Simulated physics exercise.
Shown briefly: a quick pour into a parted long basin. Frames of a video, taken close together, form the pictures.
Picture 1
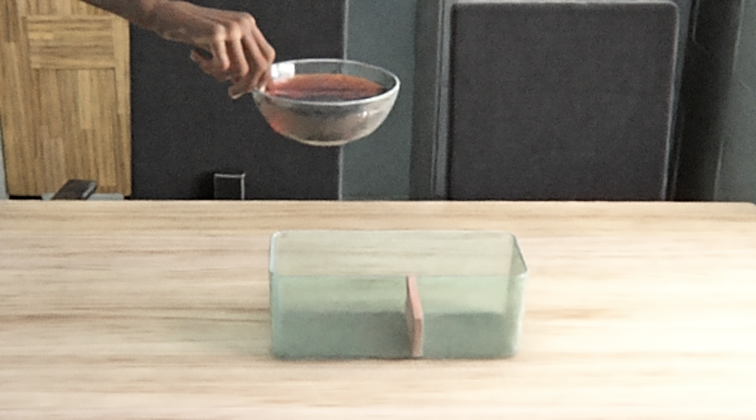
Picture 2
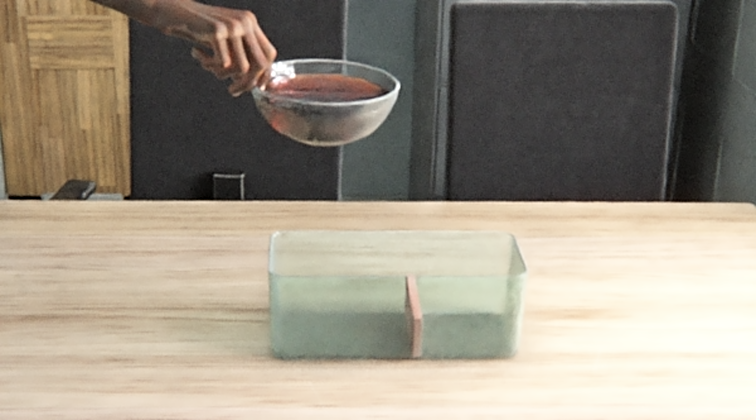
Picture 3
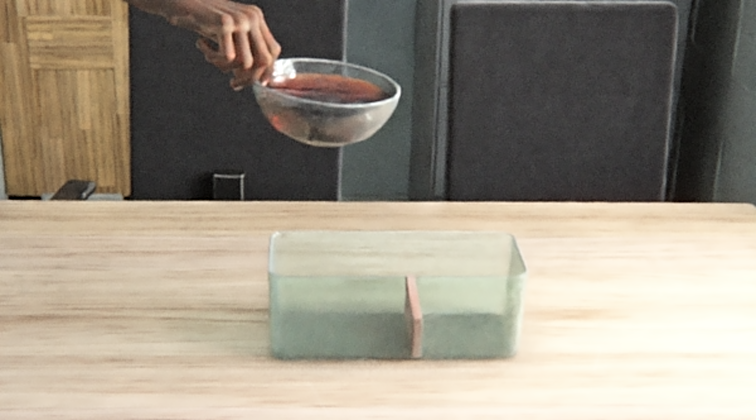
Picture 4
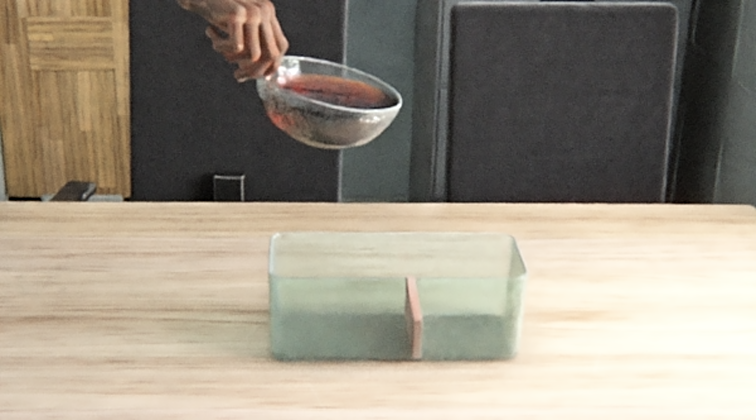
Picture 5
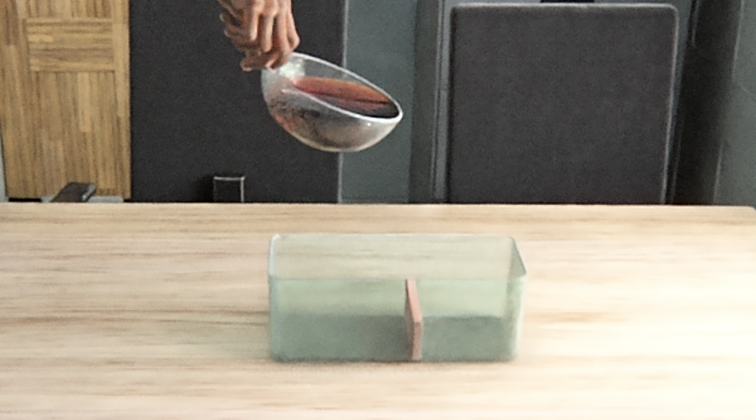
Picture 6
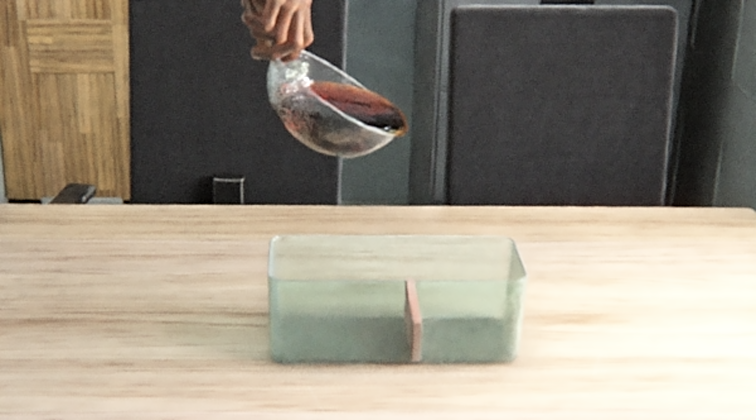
A hand tilts a glass bowl of reddish-brown liquid rightward above a divided clear basin.
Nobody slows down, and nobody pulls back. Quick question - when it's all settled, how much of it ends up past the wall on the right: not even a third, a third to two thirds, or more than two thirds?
Middle share.
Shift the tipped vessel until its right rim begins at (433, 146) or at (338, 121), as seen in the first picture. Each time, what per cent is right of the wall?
Result, first then second: About 65 % and about 10 %.
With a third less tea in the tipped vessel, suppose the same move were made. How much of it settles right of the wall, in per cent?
I'd put it at some 60 %.
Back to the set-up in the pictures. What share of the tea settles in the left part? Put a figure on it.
It is close to 30 per cent.
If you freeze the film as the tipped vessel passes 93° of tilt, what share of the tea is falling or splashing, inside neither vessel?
I'd say some 60 per cent of it.
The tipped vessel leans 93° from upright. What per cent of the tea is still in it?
Close to 5 per cent.
A moment on, the tilt is 93° and 7 per cent is still to pour, 0 is left of the wall and 33 right of it.
Next, the tilt is 106° and 0 per cent is still to pour, 22 is left of the wall and 57 right of it.
Then the tilt is 106° and 0 per cent is still to pour, 29 is left of the wall and 60 right of it.
Later the tilt is 106° and 0 per cent is still to pour, 32 is left of the wall and 58 right of it.
Finally, 32 per cent lies left of the wall, 58 right of it and 10 outside.
